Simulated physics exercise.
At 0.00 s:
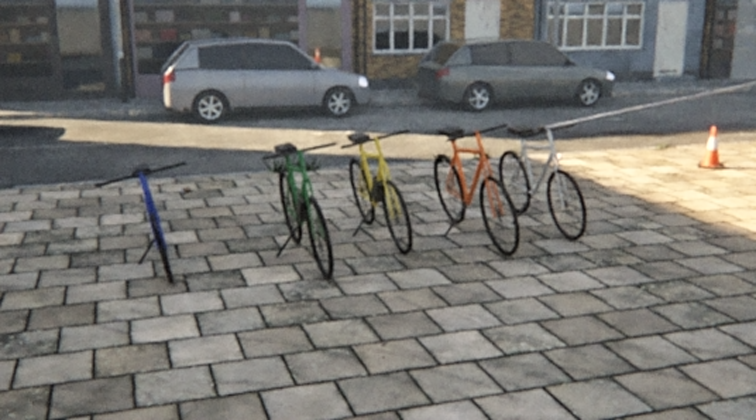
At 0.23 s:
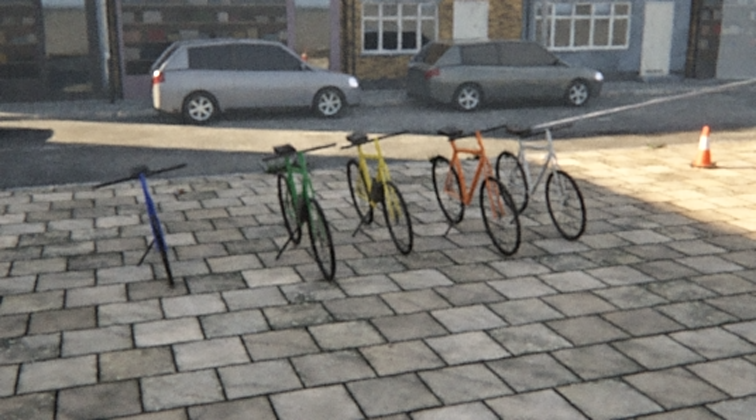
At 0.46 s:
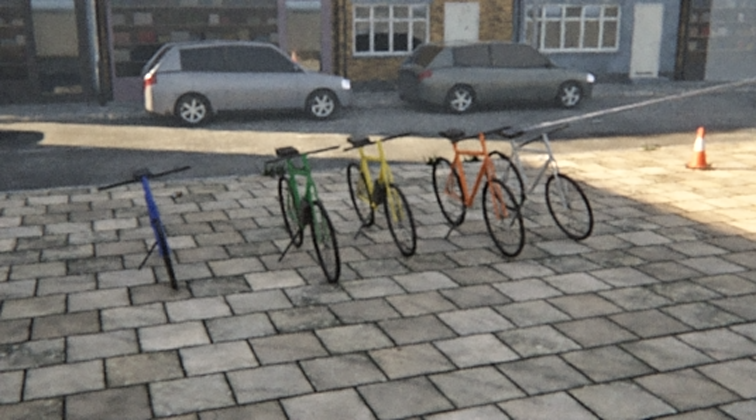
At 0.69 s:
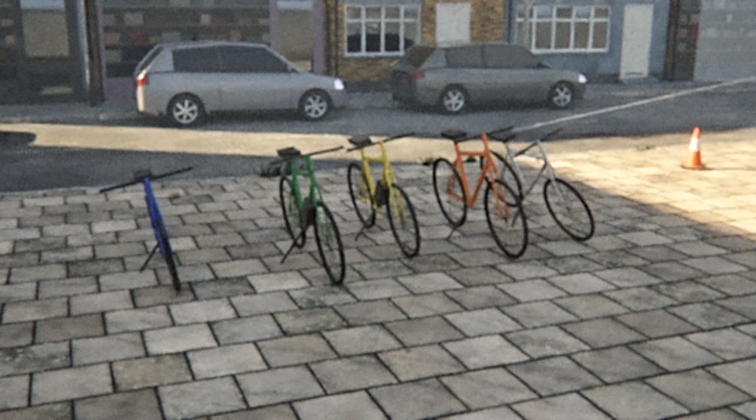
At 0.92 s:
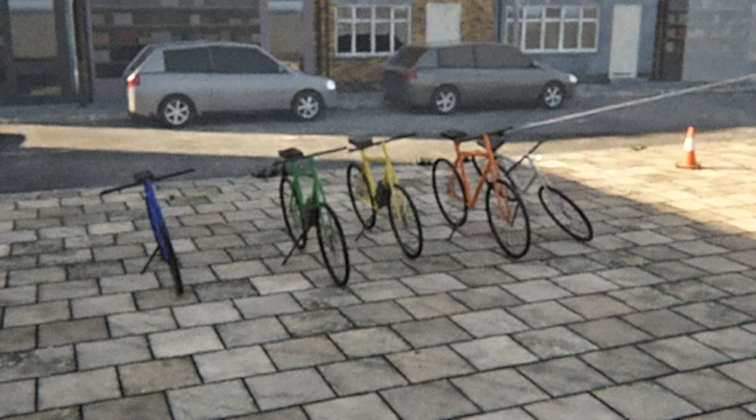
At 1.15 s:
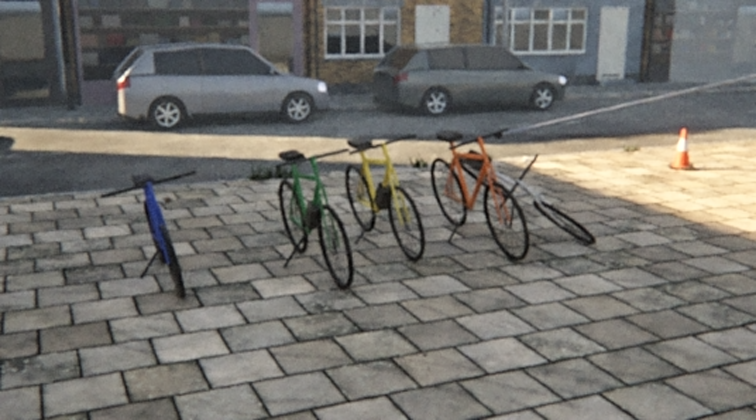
To begin with, five bicycles stand in a row on sunlit paving, with two parked cars behind and a thin pole reaching in from the right to the white one. The white bicycle then leans steadily over to the right until it is low above the paving, while the other four stay upright.
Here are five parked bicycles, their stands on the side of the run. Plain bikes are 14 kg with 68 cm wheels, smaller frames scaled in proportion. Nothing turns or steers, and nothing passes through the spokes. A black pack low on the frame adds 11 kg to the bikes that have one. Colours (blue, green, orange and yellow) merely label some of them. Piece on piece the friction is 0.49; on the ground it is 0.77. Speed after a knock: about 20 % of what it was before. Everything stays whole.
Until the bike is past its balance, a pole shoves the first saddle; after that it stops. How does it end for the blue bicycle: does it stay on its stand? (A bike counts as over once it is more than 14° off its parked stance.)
Still parked.
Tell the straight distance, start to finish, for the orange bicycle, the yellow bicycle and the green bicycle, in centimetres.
Moved: Orange 80, yellow 90, green 60.
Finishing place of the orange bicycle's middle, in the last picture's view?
In the final image its middle is around (404, 229).
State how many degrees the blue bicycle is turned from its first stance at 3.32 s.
Some 0°.
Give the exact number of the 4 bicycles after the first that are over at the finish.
All told, it comes to 3.
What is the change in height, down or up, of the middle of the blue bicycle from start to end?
Lower by close to 0 cm.
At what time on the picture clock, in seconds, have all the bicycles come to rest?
Somewhere near 4.0 seconds.
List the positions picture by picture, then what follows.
In the first frame (each place is the centre of the face we see best; the camera moves round a little), pole end (543, 130) 11 cm from the first bicycle; blue bicycle (158, 237); green bicycle (325, 224); yellow bicycle (405, 203); the others all in place.
In the second frame, pole end pushing; blue bicycle (160, 239).
In the third frame, pole end pushing; blue bicycle (163, 242); the others all in place.
In the fourth frame, pole end pushing; blue bicycle (167, 244); the others all in place.
In the fifth frame, pole end (502, 134) stopped; blue bicycle (170, 246); the others all in place.
In the sixth frame, pole end (501, 136) stopped; blue bicycle (172, 250); orange bicycle (443, 195) tilted 3°; green bicycle (345, 232); one has shifted.
By 1.62 s, 1 of the 4 other bicycles over; blue bicycle unmoved; orange bicycle tilted 42°.
By 2.44 s, 2 of the 4 other bicycles over; blue bicycle unmoved; orange bicycle tilted 72°.
By 3.32 s, 3 of the 4 other bicycles over; blue bicycle unmoved; orange bicycle lying flat.
When it is over (4.0 s), 3 of the 4 other bicycles over; blue bicycle unmoved; orange bicycle lying flat; green bicycle lying flat. One left standing. In pixels of the last frame, middles, blue bicycle near (158, 226), orange bicycle near (404, 229).
